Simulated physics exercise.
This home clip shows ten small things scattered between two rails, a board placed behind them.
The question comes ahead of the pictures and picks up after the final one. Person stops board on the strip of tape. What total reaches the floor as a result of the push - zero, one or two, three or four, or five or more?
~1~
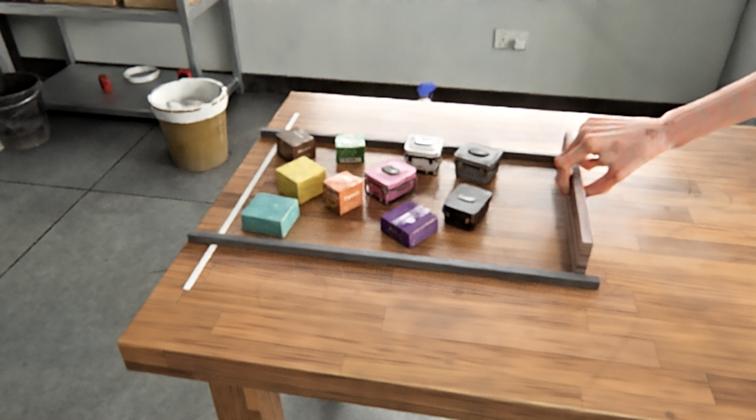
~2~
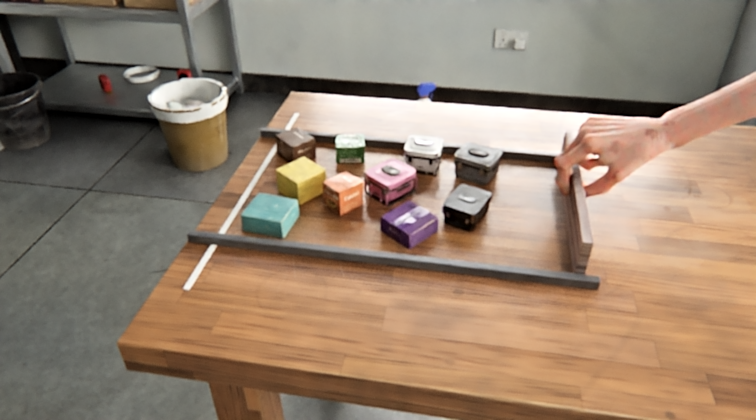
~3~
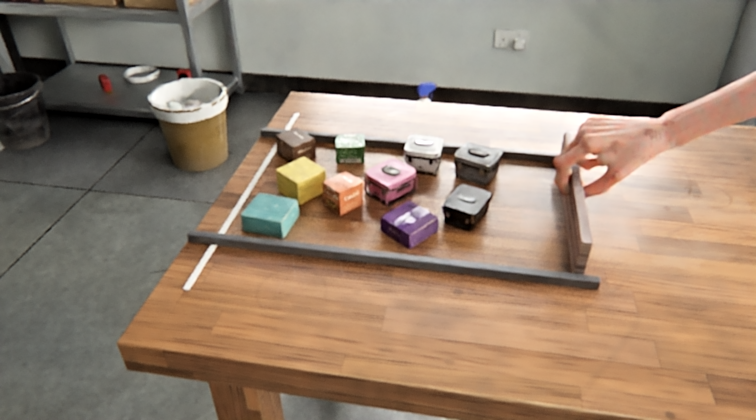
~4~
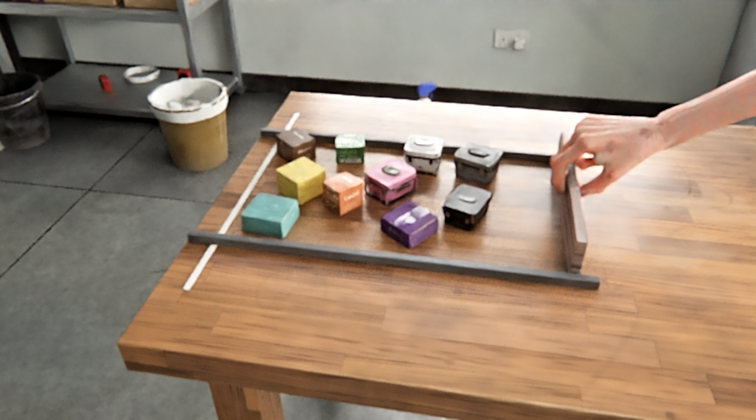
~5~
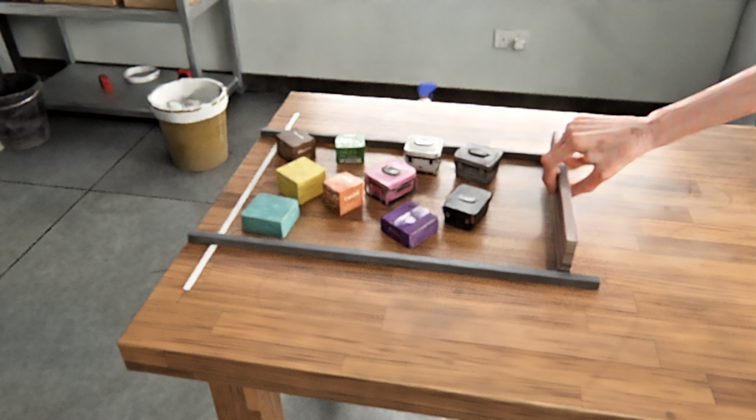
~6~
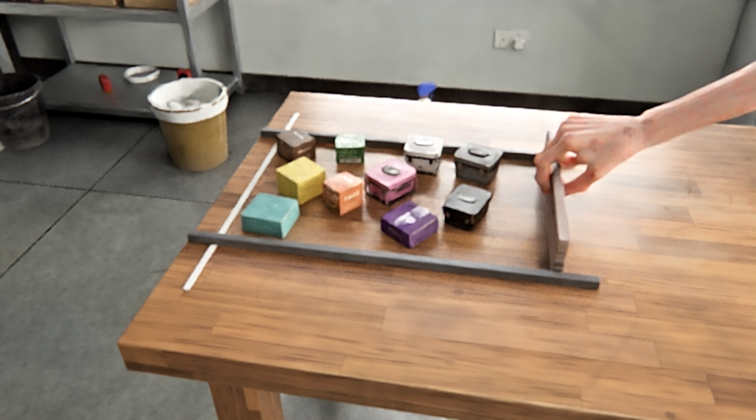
The total on the floor is five or more.
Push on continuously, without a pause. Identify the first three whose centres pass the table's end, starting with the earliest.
First the brown box, then the green box, then the yellow block.
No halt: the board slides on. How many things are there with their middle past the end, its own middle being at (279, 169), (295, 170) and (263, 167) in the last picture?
Per position: 5 / 3 / 7.
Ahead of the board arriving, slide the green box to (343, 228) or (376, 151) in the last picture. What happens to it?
First: Gone; second: Gone.
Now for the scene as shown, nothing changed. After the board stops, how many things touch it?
That would be 3 of them.
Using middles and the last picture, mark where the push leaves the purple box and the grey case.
They end up close to (206, 217) and (252, 144).
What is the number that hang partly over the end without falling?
In total, 3 of them.
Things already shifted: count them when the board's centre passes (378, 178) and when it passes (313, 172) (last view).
The count reaches 9 first and 10 second.
Soon after, none off yet; brown box at rest near (296, 146); turquoise block at rest near (271, 215); yellow block at rest near (302, 180).
At rest, the number that fall off is five or more; fallen, white case, pink case, orange box, green box, yellow block, turquoise block and brown box.
